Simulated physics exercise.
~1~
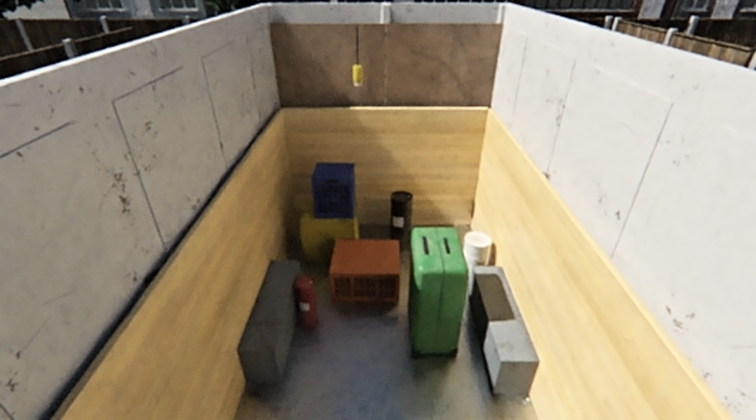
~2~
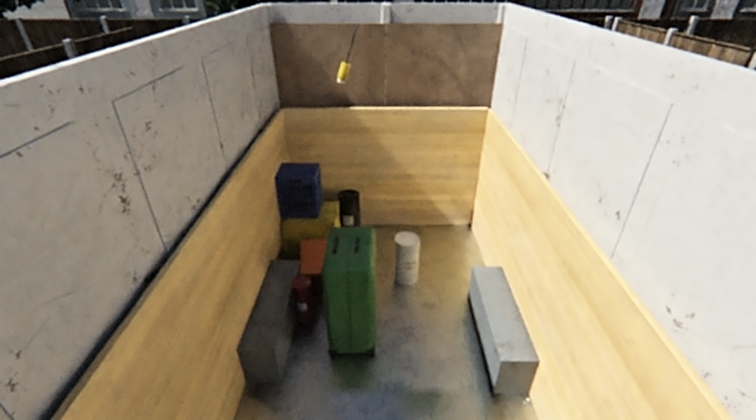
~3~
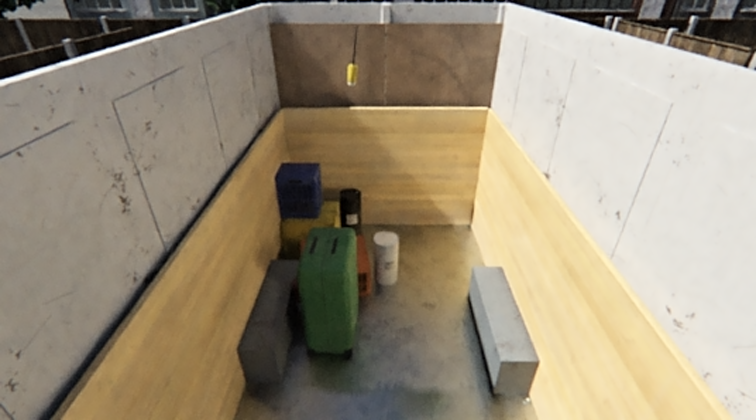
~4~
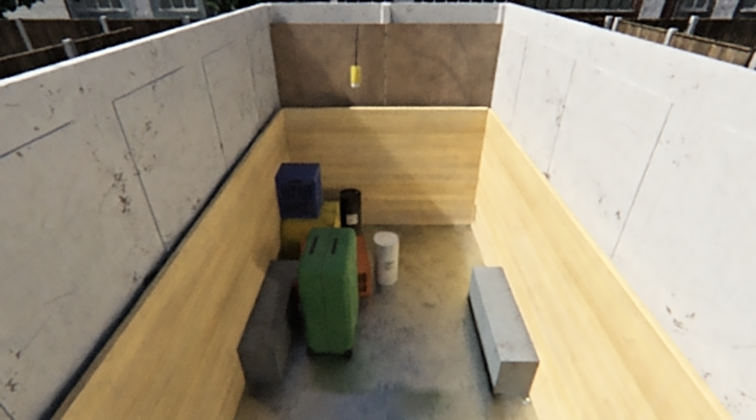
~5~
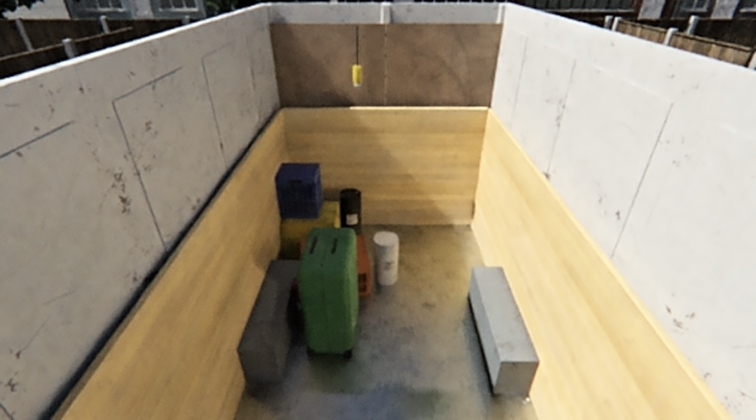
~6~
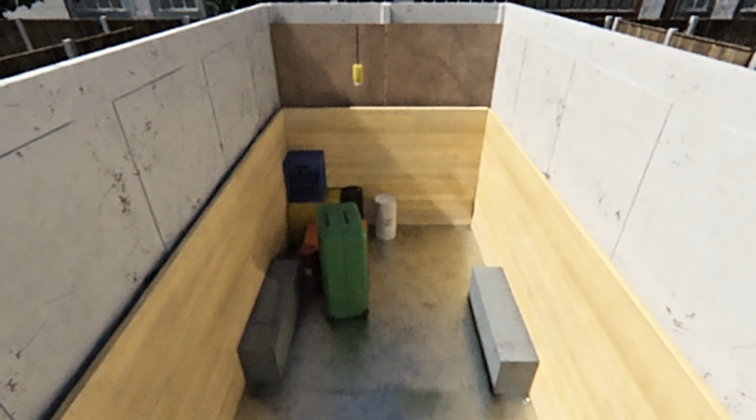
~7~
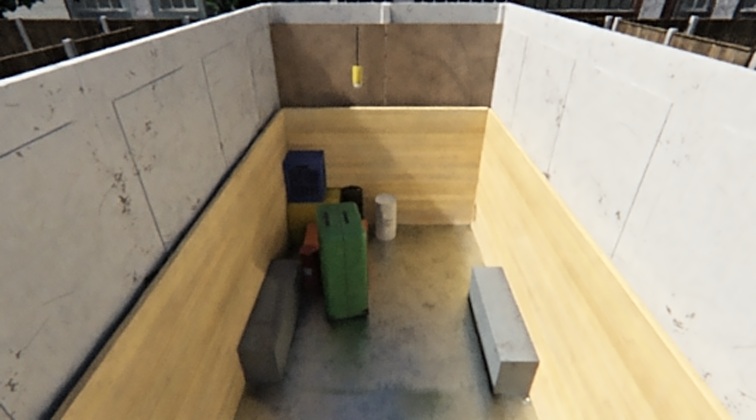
The load bay of a van, lined with pale wood, is seen from above, looking towards the cab. A tall green case and a white canister stand right of an orange chest, with a red canister at left, a black canister at the back, and a blue chest on a yellow box. The hanging yellow object swings left as the load slides left, the green case covering much of the orange chest. After a steady spell, the load slides towards the far wall, the black canister barely shifting. Everything ends upright, clustered at the back left.
